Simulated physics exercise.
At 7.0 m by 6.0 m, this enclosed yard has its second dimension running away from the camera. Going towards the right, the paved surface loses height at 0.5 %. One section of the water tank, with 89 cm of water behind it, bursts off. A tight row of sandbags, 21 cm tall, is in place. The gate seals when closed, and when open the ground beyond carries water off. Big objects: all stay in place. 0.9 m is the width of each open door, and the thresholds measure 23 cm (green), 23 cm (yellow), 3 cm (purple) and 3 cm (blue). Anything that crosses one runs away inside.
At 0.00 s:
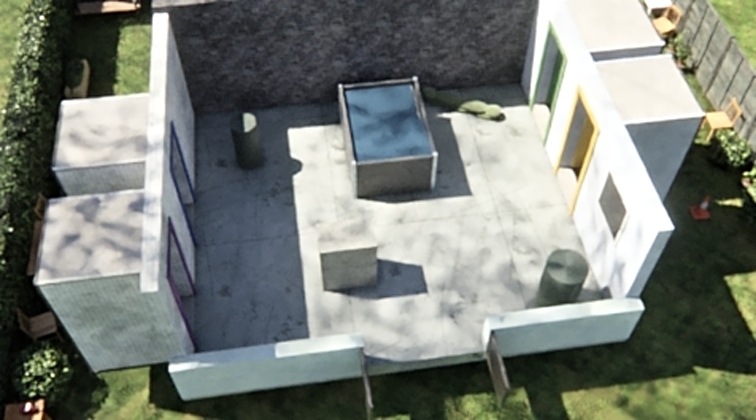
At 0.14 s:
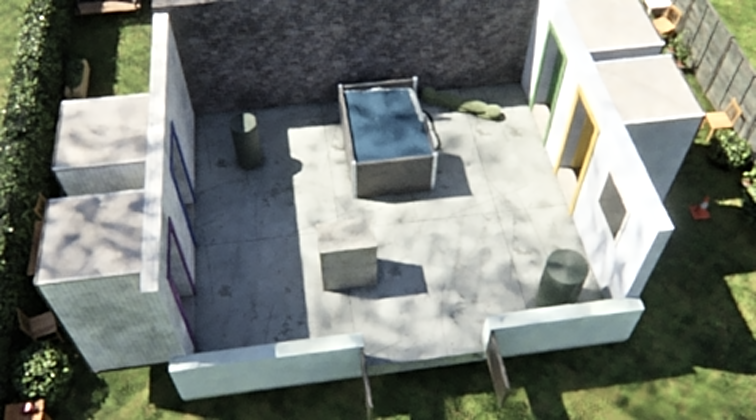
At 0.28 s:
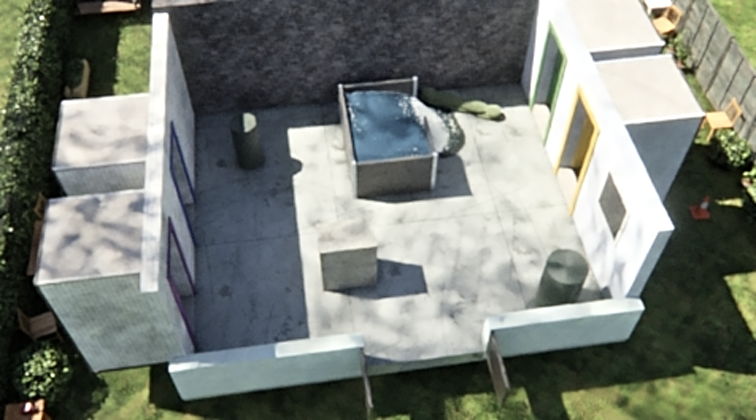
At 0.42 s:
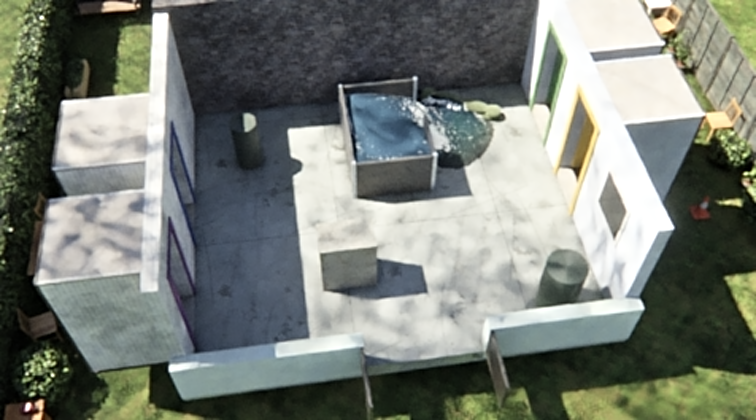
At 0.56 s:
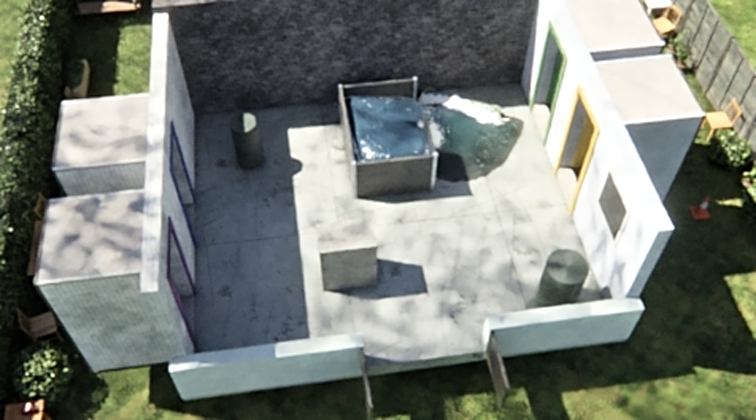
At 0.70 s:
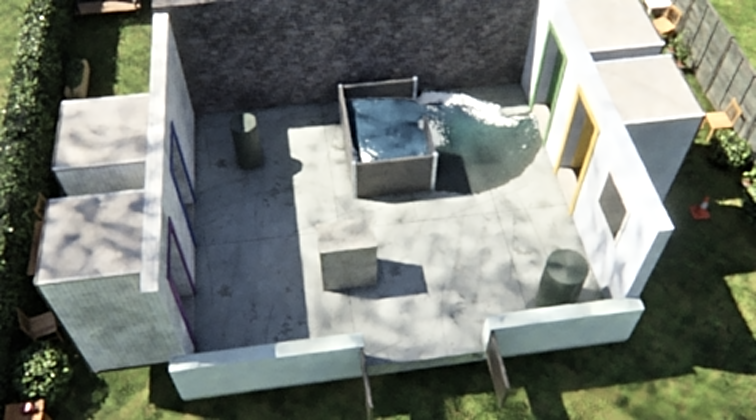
A walled paved yard with a dark back wall and pale side walls is seen from high above, with grass and a hedge outside. A water tank stands towards the back, a dark green cylinder to its left, a pale block in front, another cylinder at front right, and green and yellow doorways on the right. Water bursts from the tank's right side and spreads rightwards across the paving in a foamy-edged fan, while the camera stays still.
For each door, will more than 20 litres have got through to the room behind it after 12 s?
At the end, for the green door I'd say above the limit, for the yellow door I'd say within the limit, for the purple door I'd say above the limit, for the blue door I'd say within the limit.
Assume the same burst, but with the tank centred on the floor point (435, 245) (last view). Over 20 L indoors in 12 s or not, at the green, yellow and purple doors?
Green gets no more than that, yellow gets more than that, purple gets more than that.
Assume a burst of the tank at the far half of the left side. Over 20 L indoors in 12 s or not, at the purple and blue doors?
Result against the limit at purple: Limit broken; result at blue: Limit broken.
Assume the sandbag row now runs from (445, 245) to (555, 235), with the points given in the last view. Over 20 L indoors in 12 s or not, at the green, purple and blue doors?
Checking the limit, green is too much, purple is too much, blue is too much.
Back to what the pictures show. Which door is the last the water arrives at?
It's the blue door that comes last.
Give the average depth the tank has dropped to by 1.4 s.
Roughly 53 centimetres.
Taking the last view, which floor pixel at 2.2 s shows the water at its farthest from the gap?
I'd put it close to (608, 312).
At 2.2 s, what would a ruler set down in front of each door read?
Depths in cm: Green 33, yellow 20, purple 0, blue 0.
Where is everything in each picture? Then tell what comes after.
In the first picture, still water, 89 cm deep, in the water tank at (386, 123).
In the second picture, the front is at a hidden place, 0.6 m from the gap at (417, 120); 0.3 m2 of floor is under water; 89 cm left at the back of the water tank.
In the third picture, the front is at (462, 137), 0.9 m from the gap at (417, 122); 1.0 m2 of floor is under water; 86 cm left at the back of the water tank.
In the fourth picture, water pours out at (417, 123) and has run 1.5 m, to (489, 130); typically 14 cm deep outside, 77 cm at the water tank's back.
In the fifth picture, water pours out at (417, 123) and has run 2.2 m, to (519, 125); typically 8 cm deep outside, 76 cm at the water tank's back.
In the sixth picture, the front is at (542, 138), 2.6 m from the gap at (417, 123); 4.5 m2 of floor is under water; 75 cm left at the back of the water tank.
After 1.4 s water covers 20 % of the floor and is deepest (50 cm) near (542, 138); green door 41 cm at the sill, 66 L in, yellow door 18 cm at the sill, 0 L in, purple door not reached, blue door not reached.
After 2.2 s water covers 30 % of the floor and is deepest (42 cm) near (542, 138); green door 33 cm at the sill, 135 L in, yellow door 20 cm at the sill, 0 L in, purple door not reached, blue door not reached.
After 3.5 s water covers 45 % of the floor and is deepest (30 cm) near (602, 322); green door 22 cm at the sill, 160 L in, yellow door 19 cm at the sill, 1 L in, purple door not reached, blue door not reached.
After 7.0 s water covers 70 % of the floor and is deepest (18 cm) near (556, 282); green door 13 cm at the sill, 162 L in, yellow door 9 cm at the sill, 1 L in, purple door 10 cm at the sill, 9 L in, blue door not reached.
After 12.0 s water covers 95 % of the floor and is deepest (8 cm) near (592, 323); green door 6 cm at the sill, 162 L in, yellow door 7 cm at the sill, 1 L in, purple door 8 cm at the sill, 114 L in, blue door 3 cm at the sill, 4 L in.
